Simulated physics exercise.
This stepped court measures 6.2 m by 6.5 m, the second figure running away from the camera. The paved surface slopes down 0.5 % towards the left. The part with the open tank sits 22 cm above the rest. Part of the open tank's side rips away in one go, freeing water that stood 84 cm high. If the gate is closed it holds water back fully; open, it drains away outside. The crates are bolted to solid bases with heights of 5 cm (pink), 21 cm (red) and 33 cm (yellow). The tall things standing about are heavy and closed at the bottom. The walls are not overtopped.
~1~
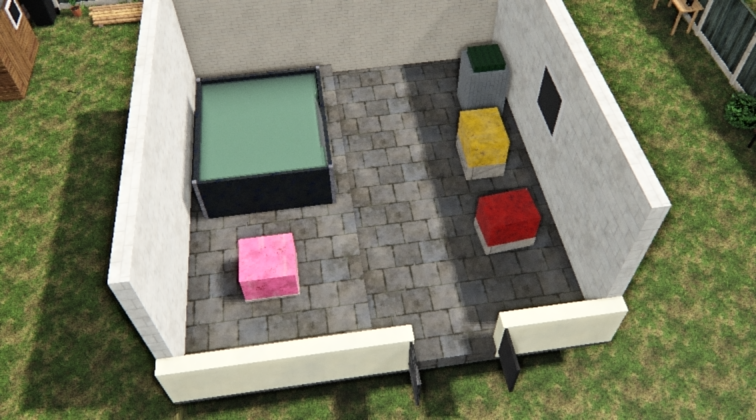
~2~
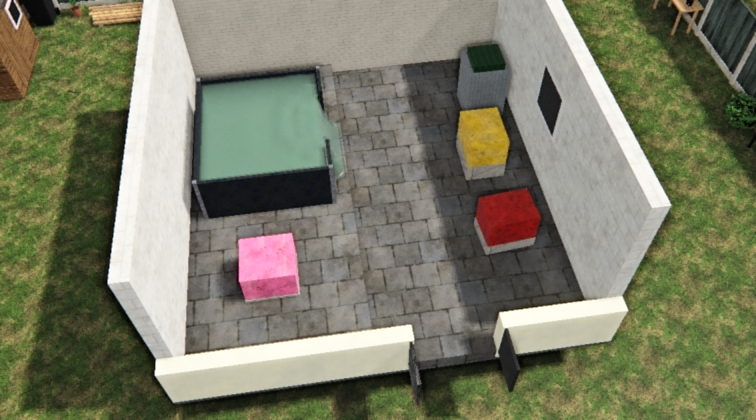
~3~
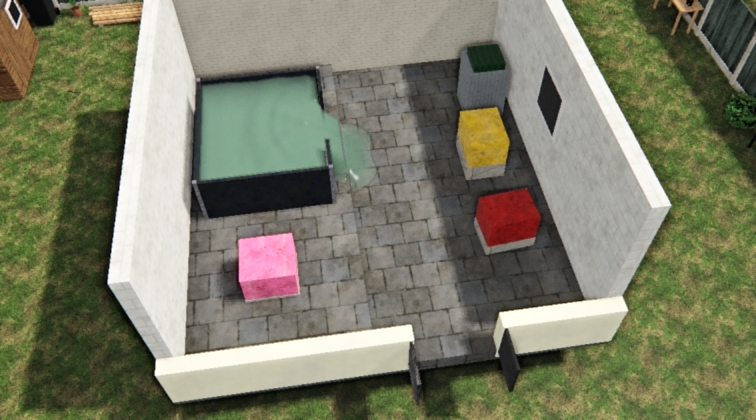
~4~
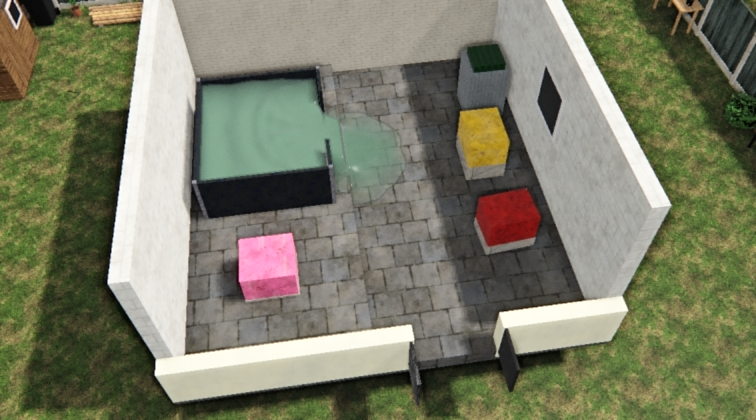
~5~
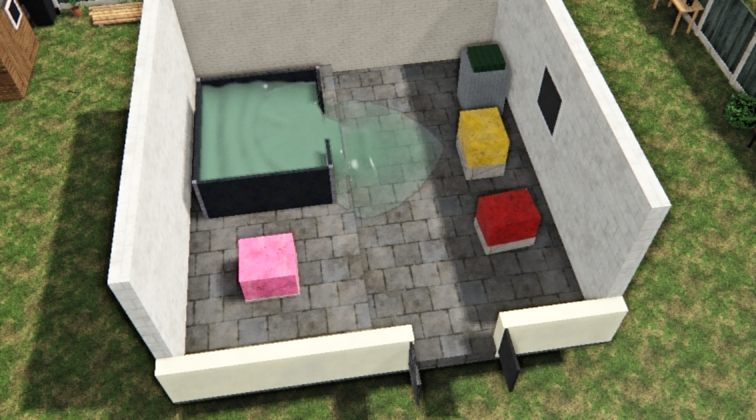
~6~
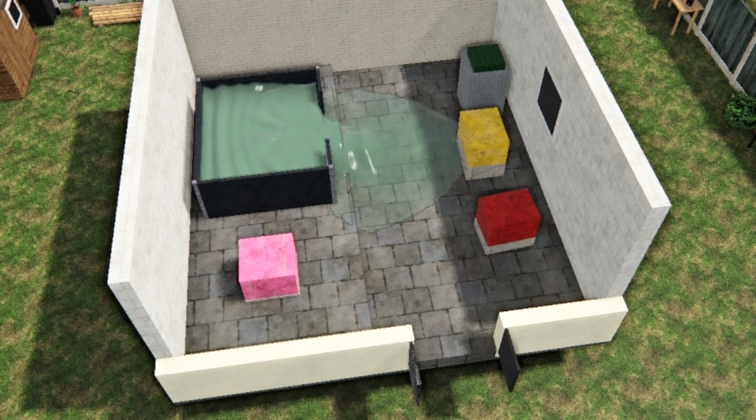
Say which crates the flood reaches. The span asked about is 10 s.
One by one: The pink crate escapes dry; the red crate is soaked; the yellow crate is wetted.
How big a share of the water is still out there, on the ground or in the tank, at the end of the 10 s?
About 82 per cent.
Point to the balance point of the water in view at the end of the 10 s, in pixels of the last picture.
Near (401, 177).
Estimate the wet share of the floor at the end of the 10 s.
About 75 per cent.
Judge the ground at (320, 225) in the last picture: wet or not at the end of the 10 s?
It is dry.
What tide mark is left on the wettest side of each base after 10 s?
In cm: Pink 0, red 42, yellow 47.
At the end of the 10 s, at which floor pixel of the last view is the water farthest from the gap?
Near (586, 323).
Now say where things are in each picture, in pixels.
Still water, 84 cm deep, in the open tank at (261, 125), in the first picture.
The front is at (340, 176), 0.7 m from the gap at (325, 140); 0.3 m2 of floor is under water; 84 cm left at the back of the open tank, in the second picture.
The front is at (372, 175), 1.0 m from the gap at (325, 141); 1.1 m2 of floor is under water; 84 cm left at the back of the open tank, in the third picture.
Water pours out at (325, 141) and has run 1.4 m, to (402, 161); deepest outside 44 cm, 84 cm at the open tank's back, in the fourth picture.
The front is at (440, 147), 2.2 m from the gap at (325, 142); 4.2 m2 of floor is under water; 77 cm left at the back of the open tank, in the fifth picture.
The front is at (475, 139), 2.9 m from the gap at (325, 141); 6.1 m2 of floor is under water; 70 cm left at the back of the open tank, in the sixth picture.
A moment later water covers 35 % of the floor and is deepest (50 cm) near (457, 162); pink plinth not reached, red plinth reached, yellow plinth reached.
Soon after water covers 45 % of the floor and is deepest (49 cm) near (485, 57); pink plinth not reached, red plinth reached, yellow plinth reached.
Next water covers 60 % of the floor and is deepest (34 cm) near (462, 89); pink plinth not reached, red plinth reached, yellow plinth reached.
Later on water covers 70 % of the floor and is deepest (27 cm) near (346, 133); pink plinth not reached, red plinth reached, yellow plinth reached.
At the end water covers 75 % of the floor and is deepest (20 cm) near (544, 240); highest at the pink plinth 0 cm, highest at the red plinth 42 cm, highest at the yellow plinth 47 cm.
